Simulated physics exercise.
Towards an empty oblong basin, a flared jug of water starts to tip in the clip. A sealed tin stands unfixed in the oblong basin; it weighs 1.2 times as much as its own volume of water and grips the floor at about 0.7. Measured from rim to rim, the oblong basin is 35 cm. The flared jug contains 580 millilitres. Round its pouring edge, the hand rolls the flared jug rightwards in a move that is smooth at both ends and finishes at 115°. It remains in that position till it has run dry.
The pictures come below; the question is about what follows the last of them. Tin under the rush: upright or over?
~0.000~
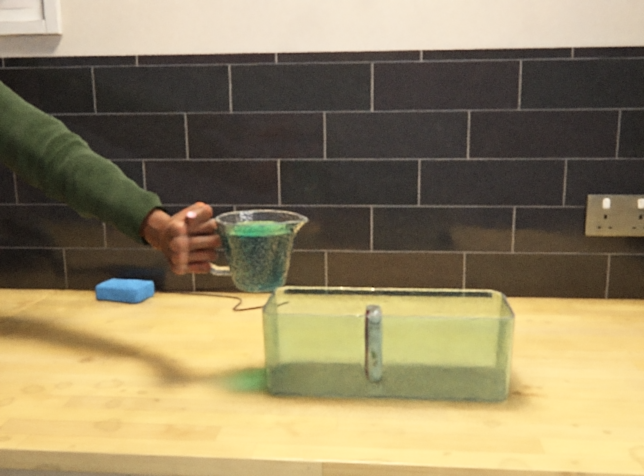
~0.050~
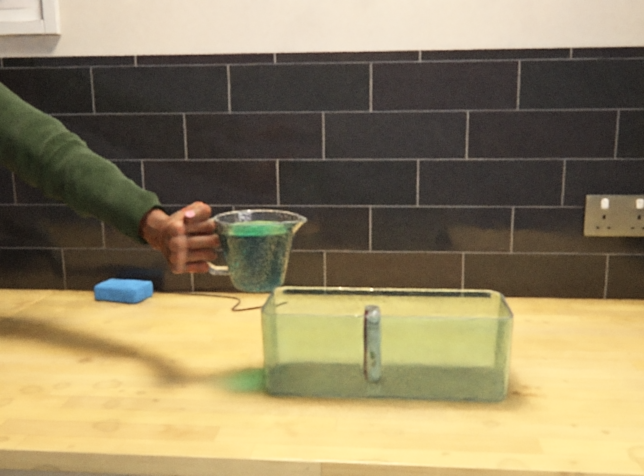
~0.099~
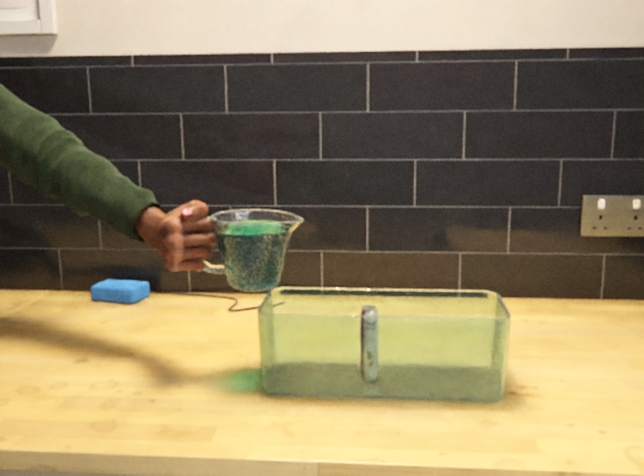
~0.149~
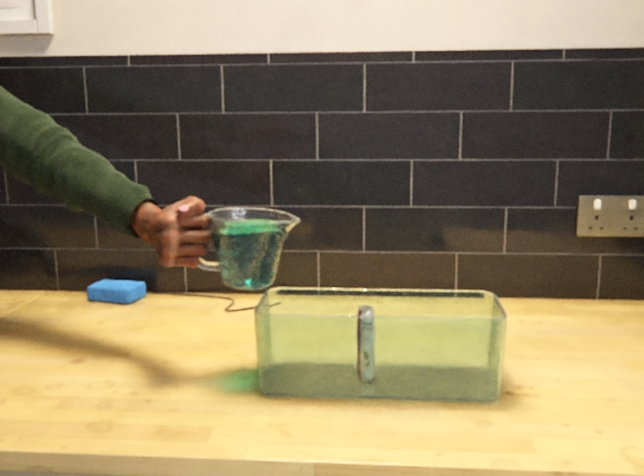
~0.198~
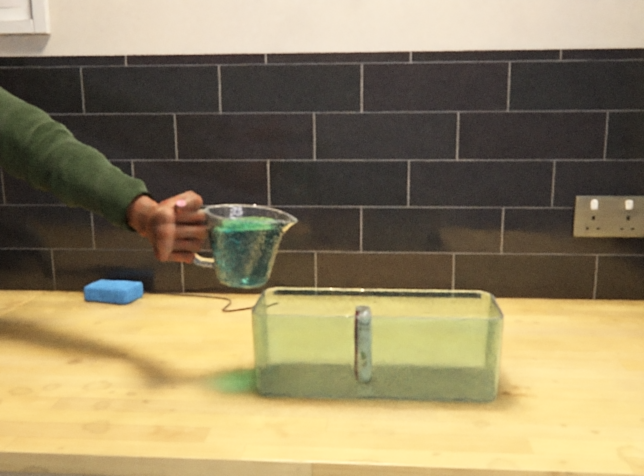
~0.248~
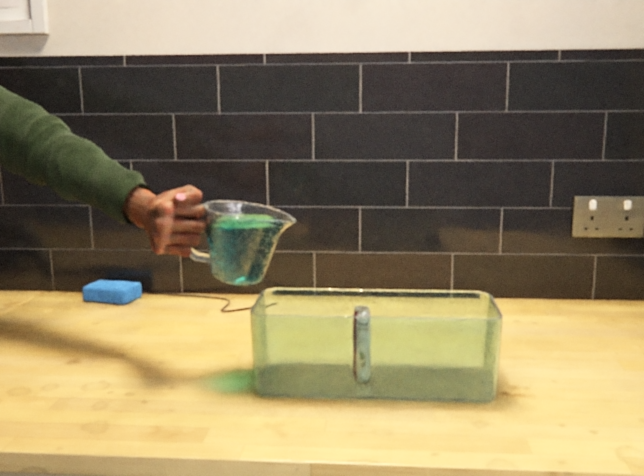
Over.
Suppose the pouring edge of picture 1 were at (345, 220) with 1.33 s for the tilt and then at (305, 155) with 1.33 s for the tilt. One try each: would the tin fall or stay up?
Try 1: Still standing; try 2: Still standing.
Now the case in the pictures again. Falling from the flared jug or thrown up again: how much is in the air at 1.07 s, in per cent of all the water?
Near 20 percent.
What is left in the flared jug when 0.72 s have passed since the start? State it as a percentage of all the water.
About 66 percent.
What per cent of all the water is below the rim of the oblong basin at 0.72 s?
Near 10 in a hundred.
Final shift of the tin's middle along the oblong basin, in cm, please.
Shift of tin centre: Approx. 7.5 cm.
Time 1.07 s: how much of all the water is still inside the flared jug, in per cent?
6 in a hundred, give or take.
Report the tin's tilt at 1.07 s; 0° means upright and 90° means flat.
The tilt comes to near 90°.
By 0.72 s the tilt is 65° and 67 per cent is still to pour; the tin stands where it began.
By 1.07 s the tilt is 105° and 6 per cent is still to pour; the tin lies on its side.
By 1.43 s the tilt is 115° and 0 per cent is still to pour; the tin lies on its side.
By 1.83 s the tilt is 115° and 0 per cent is still to pour; the tin lies on its side.
At rest the tin lies on its side.
